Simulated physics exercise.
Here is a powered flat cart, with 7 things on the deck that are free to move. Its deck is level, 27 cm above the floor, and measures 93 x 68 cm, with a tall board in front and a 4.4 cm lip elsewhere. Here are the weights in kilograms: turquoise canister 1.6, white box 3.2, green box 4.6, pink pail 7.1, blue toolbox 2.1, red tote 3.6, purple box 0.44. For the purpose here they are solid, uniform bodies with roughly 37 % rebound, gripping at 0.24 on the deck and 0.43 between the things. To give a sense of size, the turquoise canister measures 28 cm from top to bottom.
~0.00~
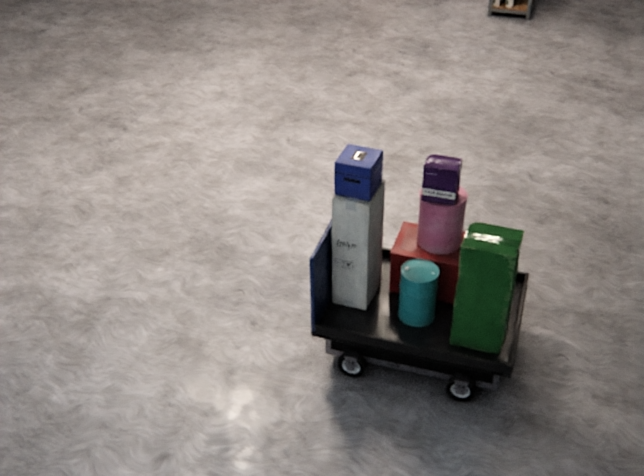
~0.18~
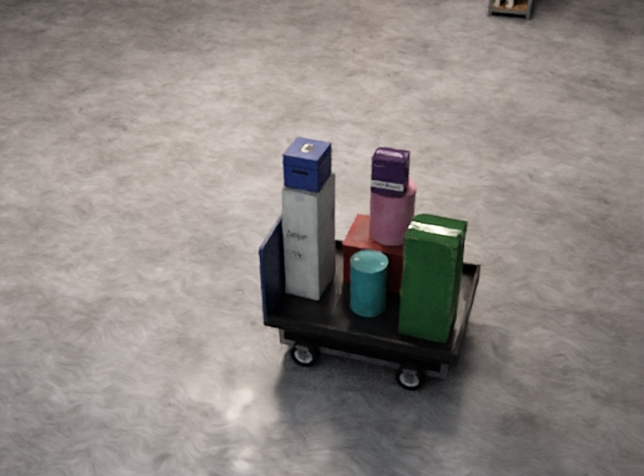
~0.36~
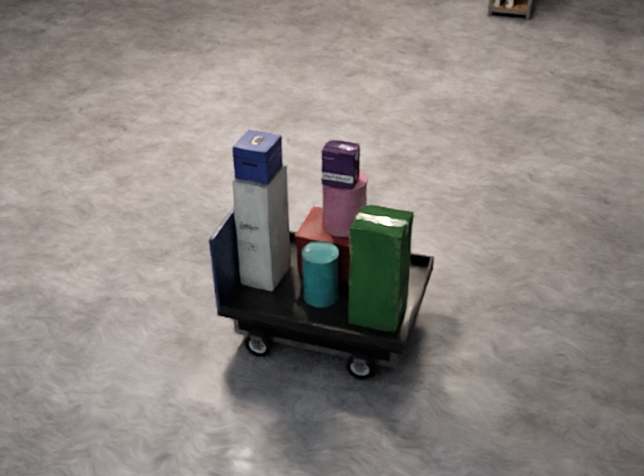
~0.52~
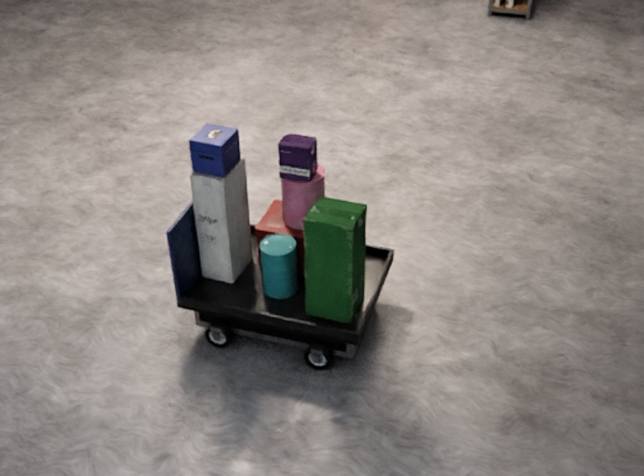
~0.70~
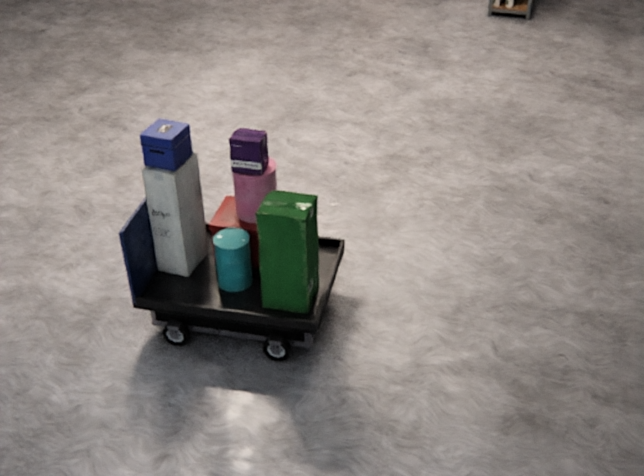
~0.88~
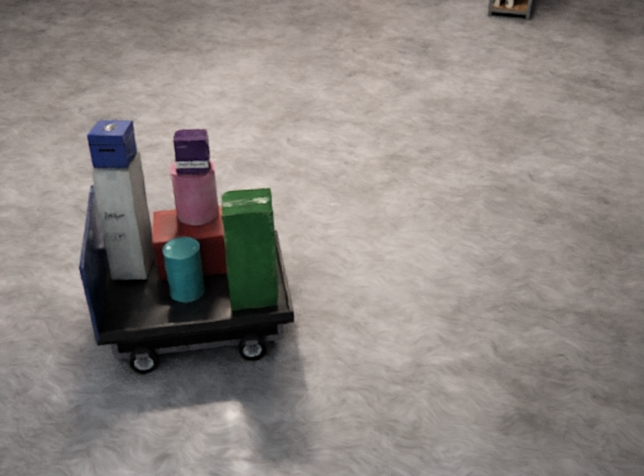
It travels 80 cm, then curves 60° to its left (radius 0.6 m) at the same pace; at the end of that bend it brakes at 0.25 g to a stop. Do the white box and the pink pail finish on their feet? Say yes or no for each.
White box - no; pink pail - no.
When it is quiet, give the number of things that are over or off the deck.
Count: 4.
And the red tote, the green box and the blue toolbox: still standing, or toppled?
Here's how it ends: The red tote never goes down, the green box never goes down, and the blue toolbox comes down.
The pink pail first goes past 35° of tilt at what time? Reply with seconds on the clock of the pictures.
Time: Roughly 1.2 s.
By 1.08 s, cart has run 151 cm, turned 53°; pink pail, blue toolbox and purple box now off the deck; white box tilted 31° near (58, 241); red tote tilted 3°.
By 1.38 s, cart has run 191 cm, turned 60°; white box now off the deck; turquoise canister 5 cm from its spot; green box 4 cm from its spot.
By 1.58 s, cart has run 207 cm, turned 60°; turquoise canister 7 cm from its spot; green box 4 cm from its spot; red tote 3 cm from its spot.
By 1.98 s, cart has run 213 cm, turned 60°, stopped; turquoise canister 11 cm from its spot; red tote 5 cm from its spot; green box 4 cm from its spot.
When it is over (2.5 s), off the deck and tipped over, white box, pink pail, blue toolbox and purple box; not toppled but over 10 cm from the start, turquoise canister; the other 2 within 10 cm of the start.
